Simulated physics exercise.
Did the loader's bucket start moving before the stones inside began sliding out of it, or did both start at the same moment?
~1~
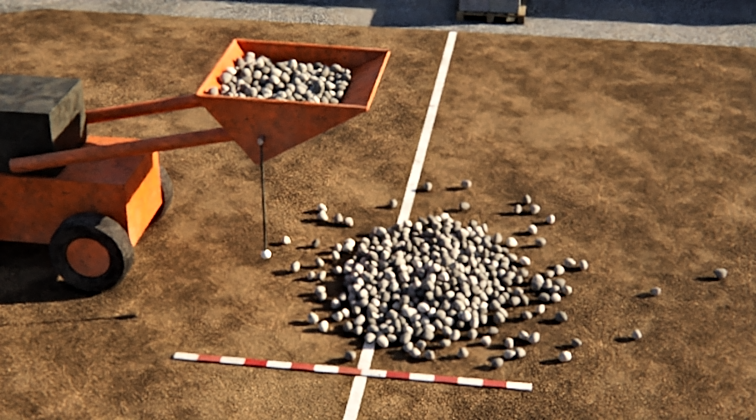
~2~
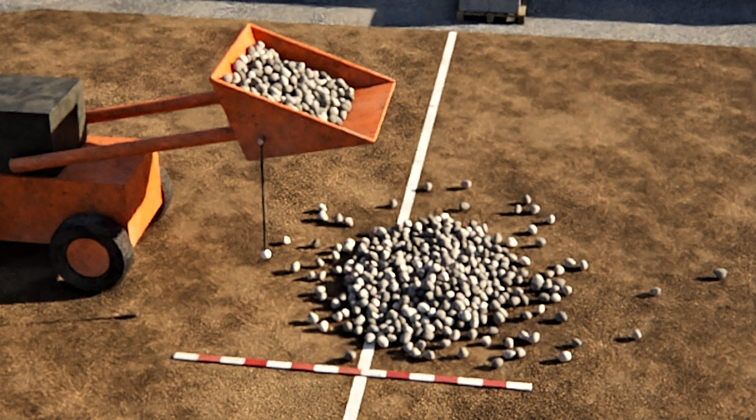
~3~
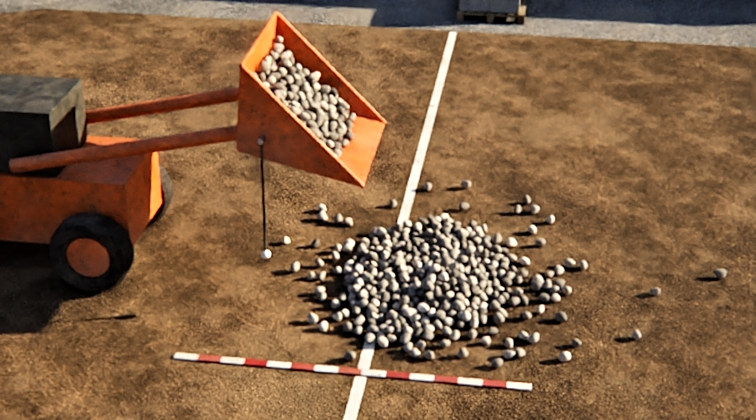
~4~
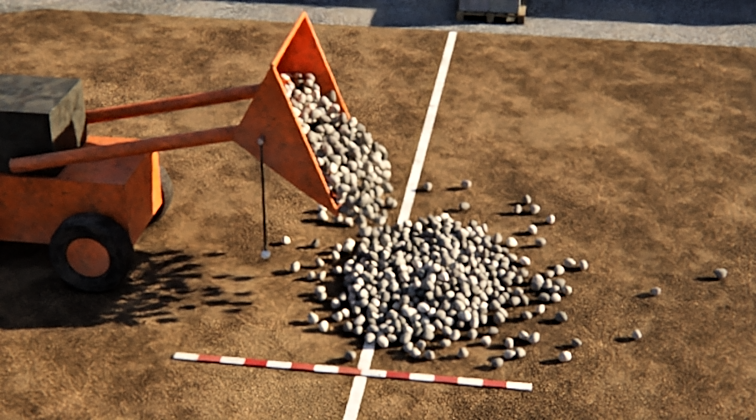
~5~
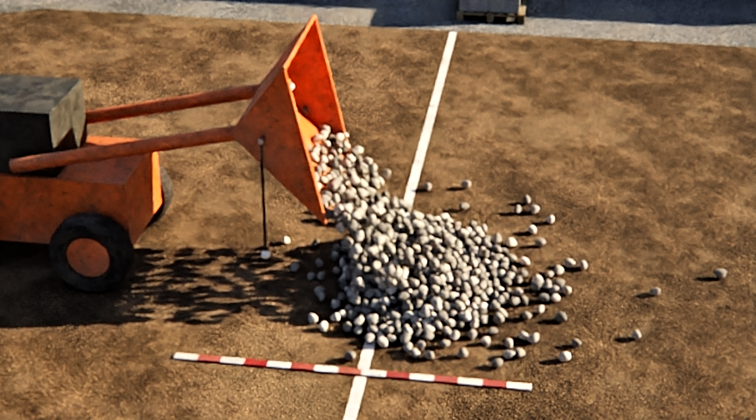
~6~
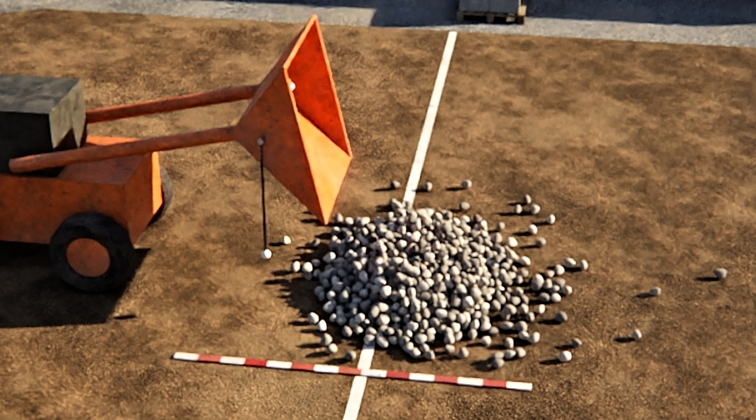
The bucket started first. It had already tilted a good way down before the stones began to slide out over its edge.
